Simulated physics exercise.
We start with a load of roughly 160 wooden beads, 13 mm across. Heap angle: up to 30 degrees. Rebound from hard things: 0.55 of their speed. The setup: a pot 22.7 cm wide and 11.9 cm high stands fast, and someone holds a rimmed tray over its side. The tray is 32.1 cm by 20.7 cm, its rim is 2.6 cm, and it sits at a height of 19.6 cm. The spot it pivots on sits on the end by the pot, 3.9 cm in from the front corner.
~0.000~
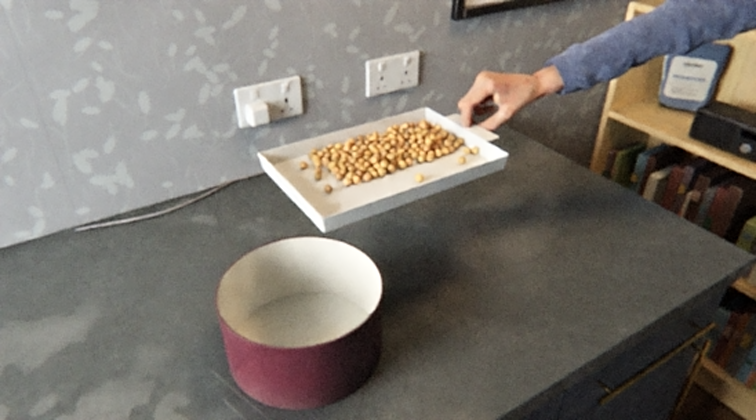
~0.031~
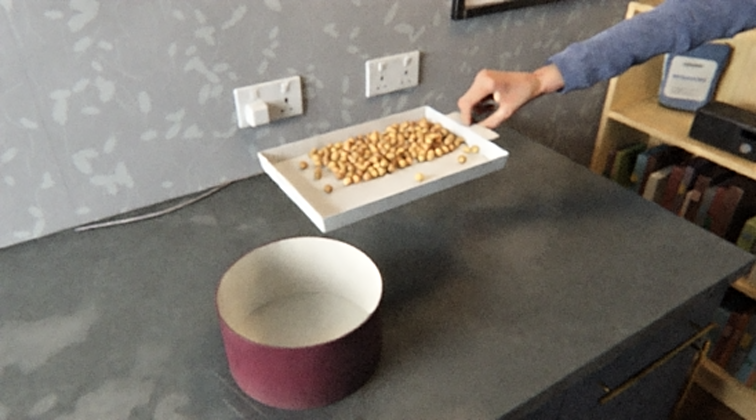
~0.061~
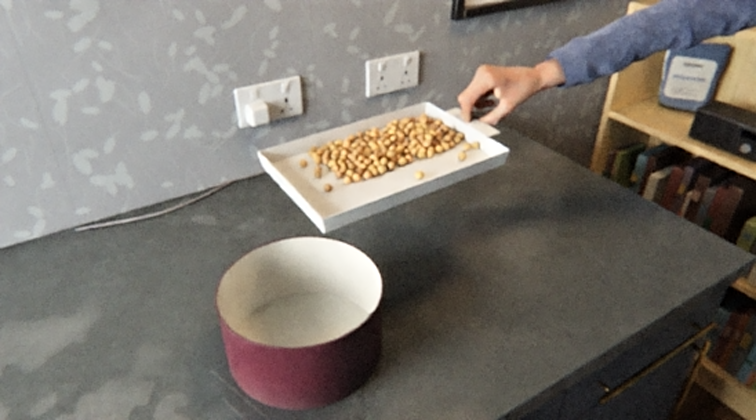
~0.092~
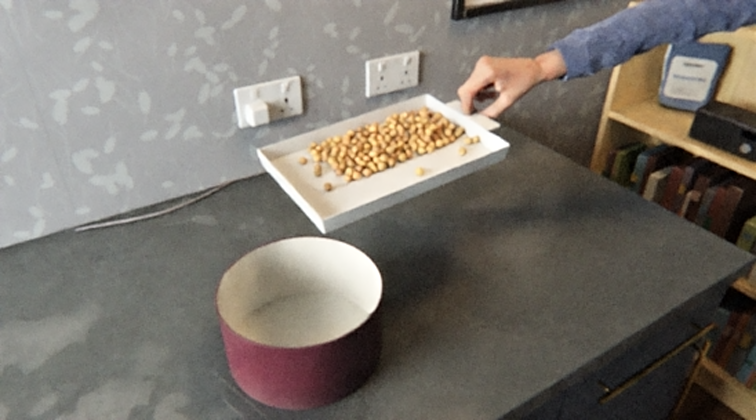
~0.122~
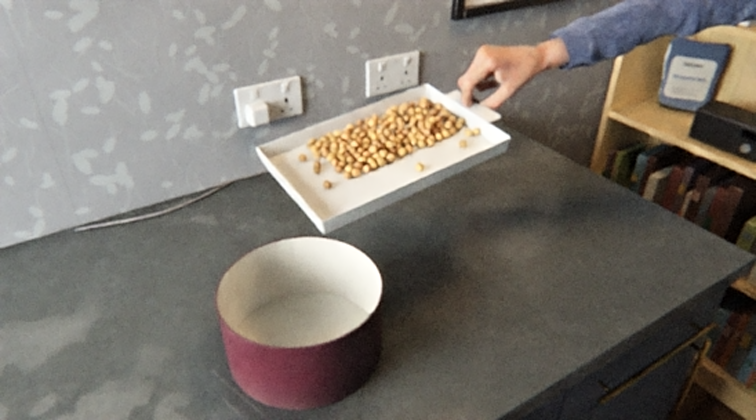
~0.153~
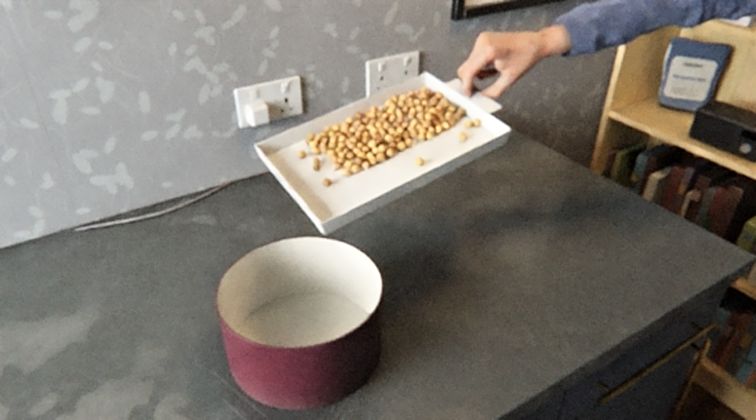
A white tray of small light-brown pieces hung level above a dark counter beside a maroon pot, then a hand gripping its right end slowly raised that end, leaving the tray slightly tilted.
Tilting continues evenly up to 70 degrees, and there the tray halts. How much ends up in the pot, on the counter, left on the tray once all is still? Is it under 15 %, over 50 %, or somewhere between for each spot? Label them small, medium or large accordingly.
Pot - large, counter - small, left on the tray - medium.
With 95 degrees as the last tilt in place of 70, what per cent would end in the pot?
100 percent.
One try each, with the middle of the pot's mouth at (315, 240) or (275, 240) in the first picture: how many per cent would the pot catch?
About 5 percent the first time and about 10 percent the second.
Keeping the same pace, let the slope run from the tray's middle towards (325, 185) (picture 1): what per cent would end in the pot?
Around 20 percent of them.
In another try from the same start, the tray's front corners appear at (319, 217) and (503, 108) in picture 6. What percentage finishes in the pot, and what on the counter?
You'd end with pot at 15 and counter at 50.
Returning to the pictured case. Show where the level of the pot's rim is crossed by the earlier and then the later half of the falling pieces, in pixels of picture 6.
Roughly (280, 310) to begin with, later roughly (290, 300).
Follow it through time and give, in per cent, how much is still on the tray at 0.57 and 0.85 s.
First 100, then 40.
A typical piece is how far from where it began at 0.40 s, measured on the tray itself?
About 4 cm.
After 0.40 s, tilt 41 degrees; the tray holds 100 %, the pot 0 %.
After 0.57 s, tilt 61 degrees; the tray holds 100 %, the pot 0 %.
After 0.85 s, tilt 70 degrees; the tray holds 40 %, the pot 55 %.
In the end, at 2.0 s, pot 65 %, counter 0 %, tray 35 %.
